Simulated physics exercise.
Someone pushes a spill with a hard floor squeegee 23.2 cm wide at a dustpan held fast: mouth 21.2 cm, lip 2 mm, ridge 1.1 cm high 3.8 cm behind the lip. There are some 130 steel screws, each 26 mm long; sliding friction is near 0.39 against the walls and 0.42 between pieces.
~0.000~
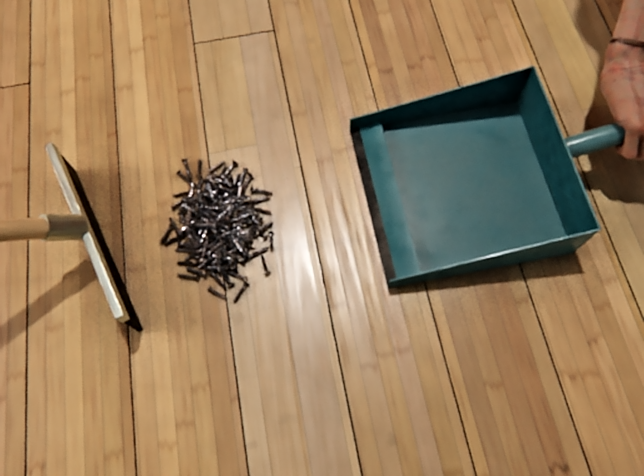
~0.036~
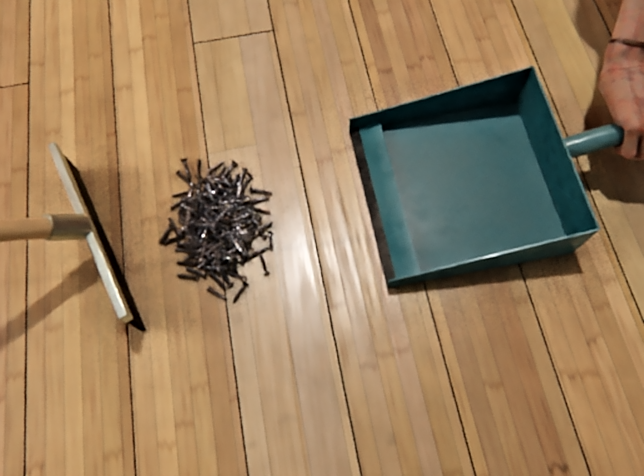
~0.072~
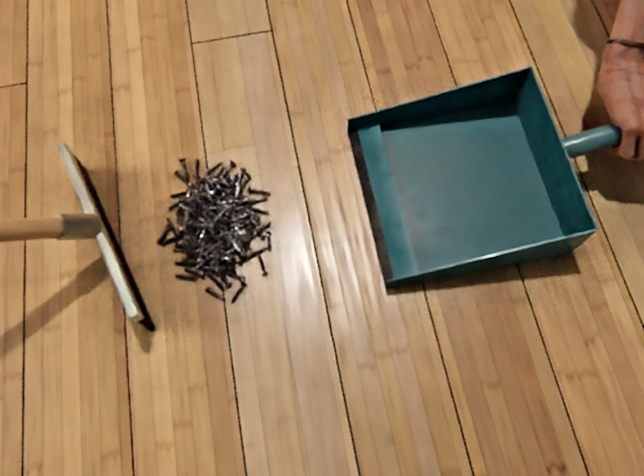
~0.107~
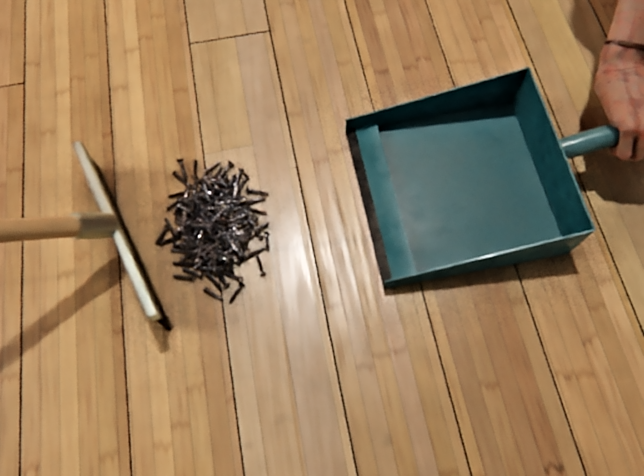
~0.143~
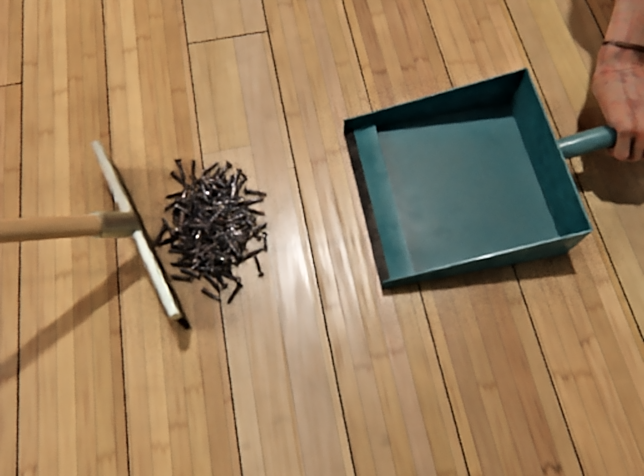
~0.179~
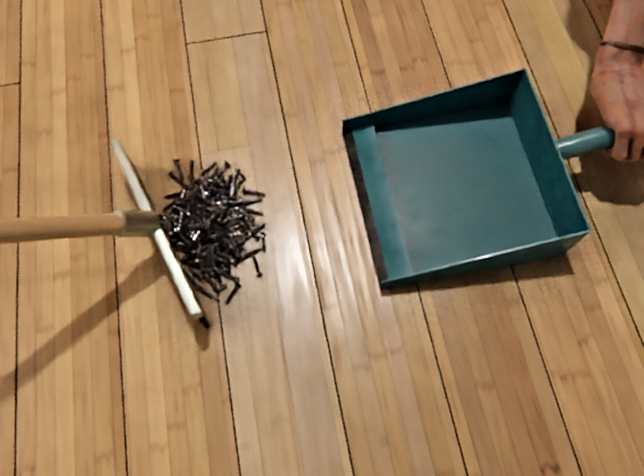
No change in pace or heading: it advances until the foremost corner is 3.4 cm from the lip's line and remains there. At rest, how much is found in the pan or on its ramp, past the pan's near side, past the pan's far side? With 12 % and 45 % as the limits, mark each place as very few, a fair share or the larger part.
My call: In the pan or on its ramp: Very few; past the pan's near side: Very few; past the pan's far side: Very few.
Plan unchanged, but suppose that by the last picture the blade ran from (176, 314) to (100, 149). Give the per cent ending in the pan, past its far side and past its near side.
Pan 0, far 5, near 0.
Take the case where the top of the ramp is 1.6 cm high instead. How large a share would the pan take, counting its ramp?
About 5 %.
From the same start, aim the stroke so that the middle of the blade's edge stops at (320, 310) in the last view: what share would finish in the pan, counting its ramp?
Share caught: Approx. 0 %.
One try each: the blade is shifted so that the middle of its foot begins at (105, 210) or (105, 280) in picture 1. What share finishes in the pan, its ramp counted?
Roughly 10 % and 5 %.
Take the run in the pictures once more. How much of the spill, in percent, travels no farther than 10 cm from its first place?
I'd say about 5 per cent.
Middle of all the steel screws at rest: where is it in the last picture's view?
Resting centre estimate: Around (332, 195).
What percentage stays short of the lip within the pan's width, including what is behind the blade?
I'd put it near 85 per cent.
After 0.31 s, middle of the blade 15 cm from the lip; 0 % over the lip, far side 0 %, near side 0 %.
Then, at 0.40 s, middle of the blade 9 cm from the lip; 0 % over the lip, far side 5 %, near side 0 %.
Then, at 0.63 s, middle of the blade 7 cm from the lip; 10 % over the lip, far side 5 %, near side 0 %.
At rest (1.2 s), pan 10 %, near side 0 %, far side 5 %, in front of the lip or behind the blade 85 %.
